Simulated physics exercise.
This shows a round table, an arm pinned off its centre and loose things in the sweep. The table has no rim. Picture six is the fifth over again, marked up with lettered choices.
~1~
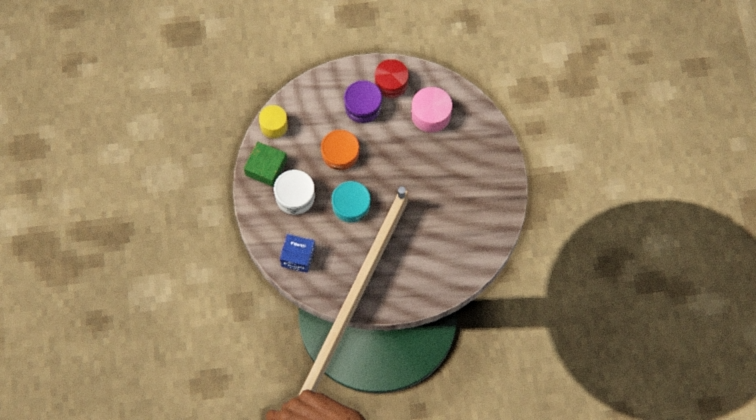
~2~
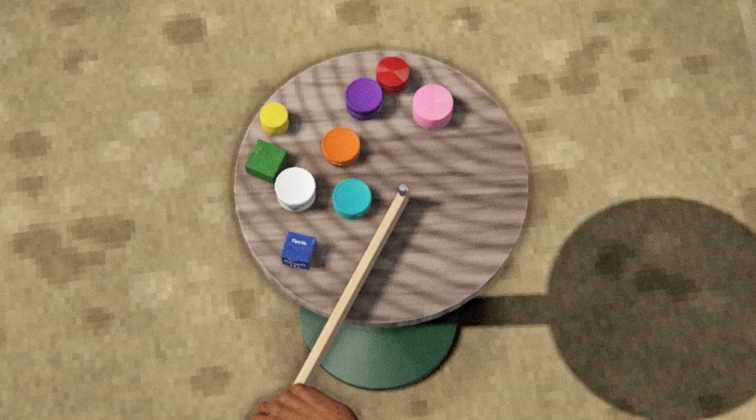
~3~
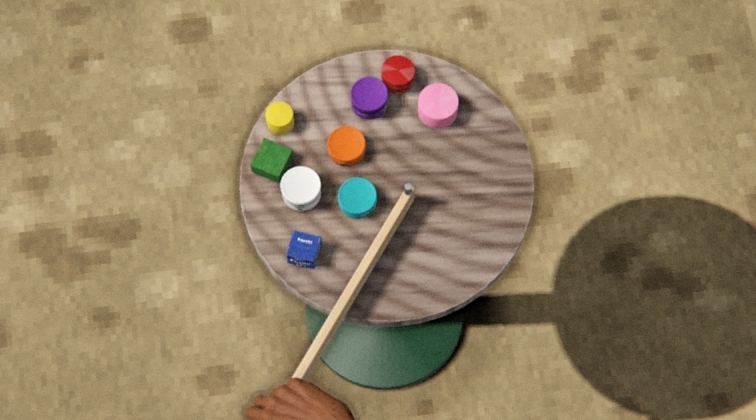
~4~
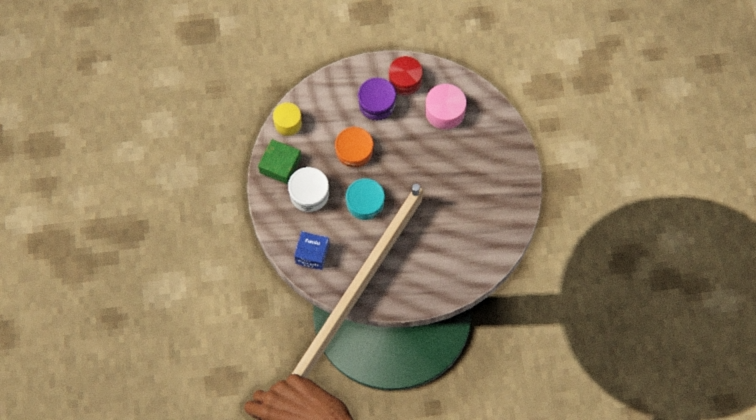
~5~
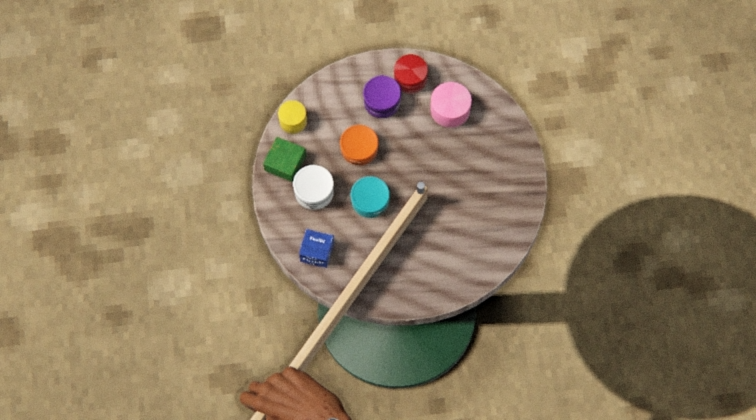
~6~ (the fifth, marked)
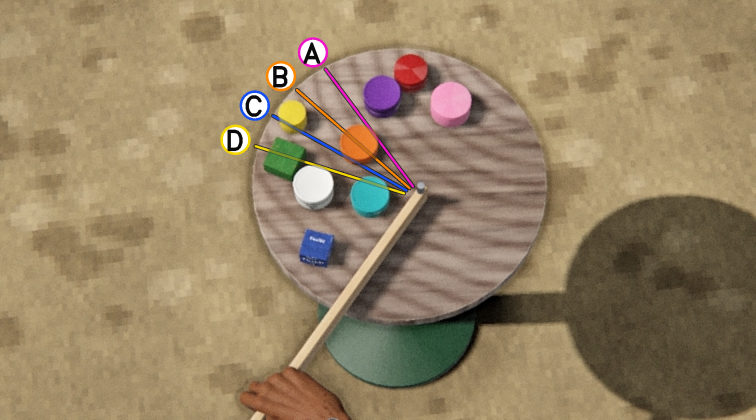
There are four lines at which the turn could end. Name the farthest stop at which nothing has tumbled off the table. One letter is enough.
Line D.
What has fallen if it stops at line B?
It is the yellow tin.
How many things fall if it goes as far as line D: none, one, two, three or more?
The count is none.
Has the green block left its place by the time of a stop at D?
Yes.
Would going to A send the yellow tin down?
Yes.
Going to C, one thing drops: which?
The yellow tin.
On the marked copy, A at (368, 127); B at (352, 139); C at (339, 153); D at (329, 170).
Following D. Soon after the start, arm (333, 236); blue packet (305, 231); yellow tin (293, 117).
Later, arm (322, 193); green block (281, 152); blue packet (283, 184).
In the end, arm (328, 162); yellow tin (303, 85); green block (295, 112); nothing has fallen.
As for the rest, A drops the green block, yellow tin and red tin; B drops the yellow tin; C drops the yellow tin.
